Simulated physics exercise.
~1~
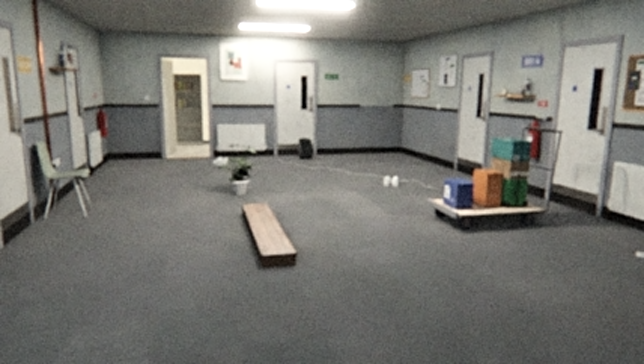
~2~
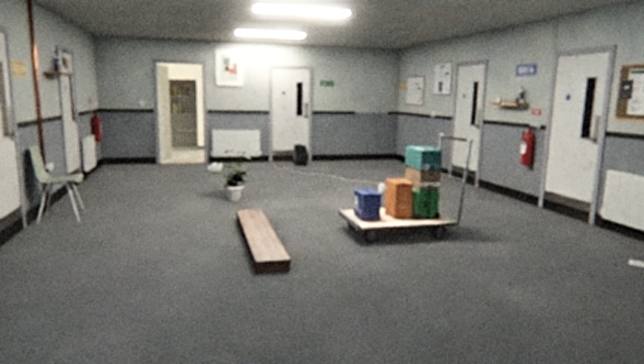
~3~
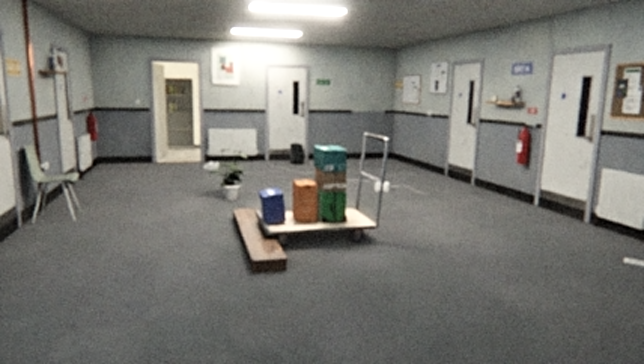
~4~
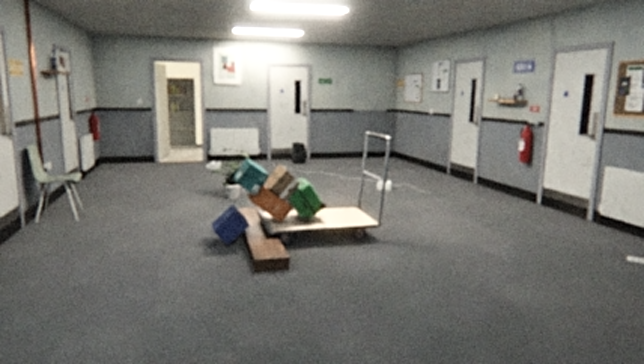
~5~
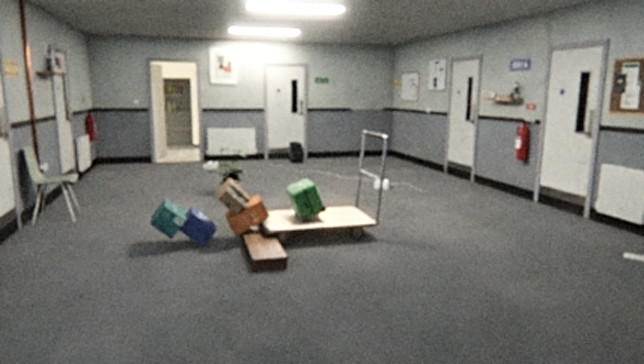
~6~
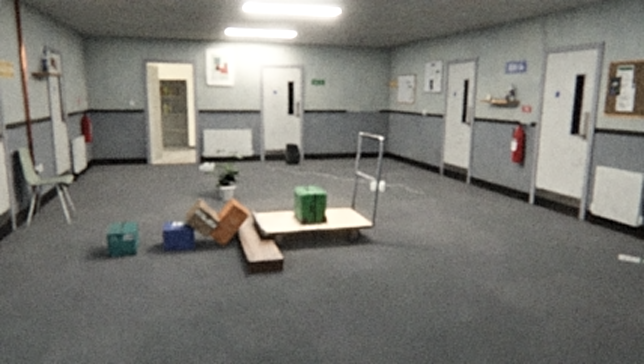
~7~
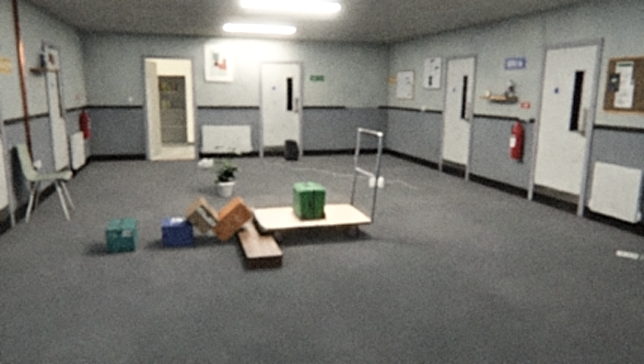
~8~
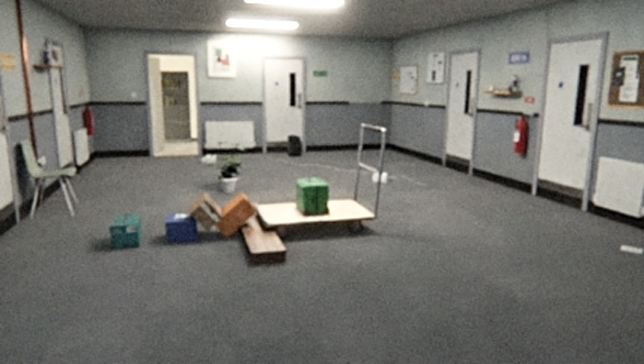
A trolley rolls left into a low step, spilling all its boxes except the green one.
